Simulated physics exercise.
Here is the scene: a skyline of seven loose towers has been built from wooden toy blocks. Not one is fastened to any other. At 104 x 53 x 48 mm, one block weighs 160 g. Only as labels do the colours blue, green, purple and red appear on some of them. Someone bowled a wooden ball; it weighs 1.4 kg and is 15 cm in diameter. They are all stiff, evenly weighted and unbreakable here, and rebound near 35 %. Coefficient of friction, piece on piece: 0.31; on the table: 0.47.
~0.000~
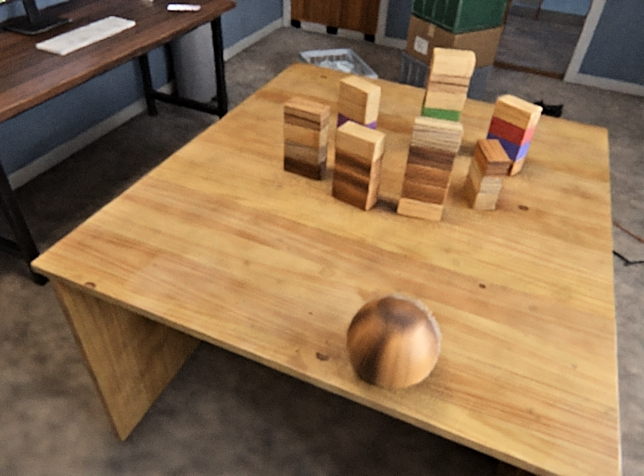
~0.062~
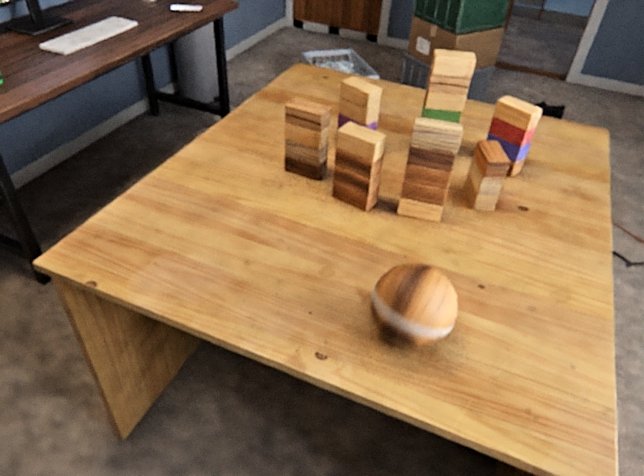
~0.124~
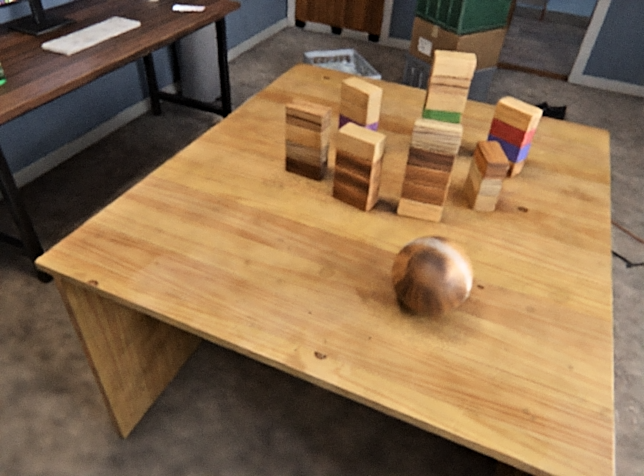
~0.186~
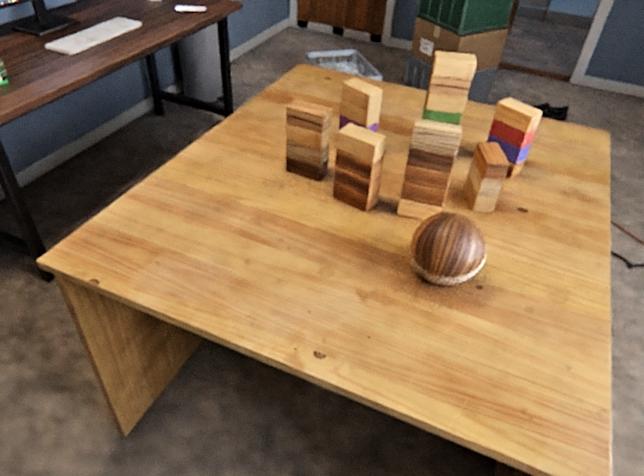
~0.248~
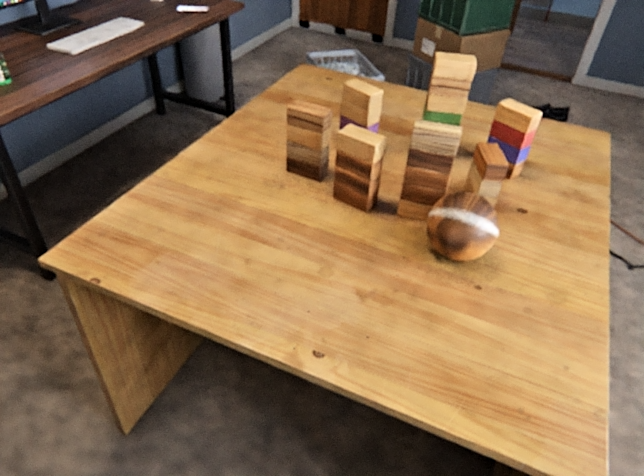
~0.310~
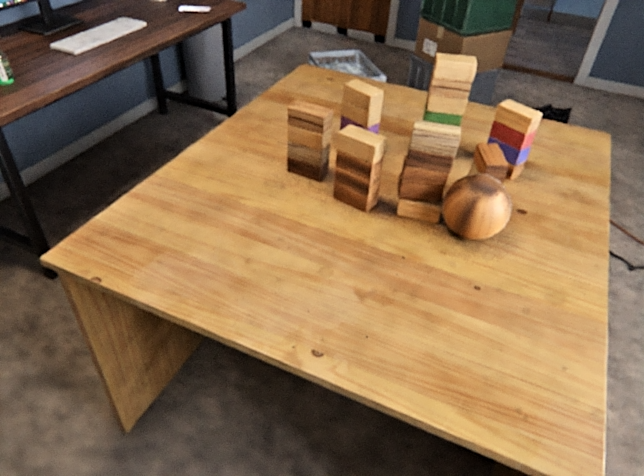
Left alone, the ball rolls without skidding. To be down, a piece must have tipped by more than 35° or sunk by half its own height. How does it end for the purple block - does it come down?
The purple block stays in position.
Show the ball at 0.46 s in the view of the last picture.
It should be near pixel (507, 185).
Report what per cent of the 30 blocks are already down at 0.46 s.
At that instant, 0 percent.
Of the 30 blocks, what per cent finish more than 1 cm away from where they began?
I make it 35 per cent.
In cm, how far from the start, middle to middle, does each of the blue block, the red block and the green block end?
Displacements: Blue = 10, red = 18, green = 0 (cm).
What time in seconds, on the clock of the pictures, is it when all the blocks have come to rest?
At about 1.0 s.
After 0.37 s, ball still moving; none of the 30 blocks down, 7 disturbed; purple block unmoved.
After 0.46 s, ball still moving; none of the 30 blocks down, 10 disturbed; purple block unmoved; red block shifted 33 mm.
After 0.64 s, ball still moving; 3 of the 30 blocks down; purple block unmoved; red block on its side.
At rest (1.3 s), ball rolling away; 3 of the 30 blocks down; purple block unmoved; blue block on its side; red block on its side. As the last picture would show them, middles, purple block near (359, 126), blue block near (514, 151).
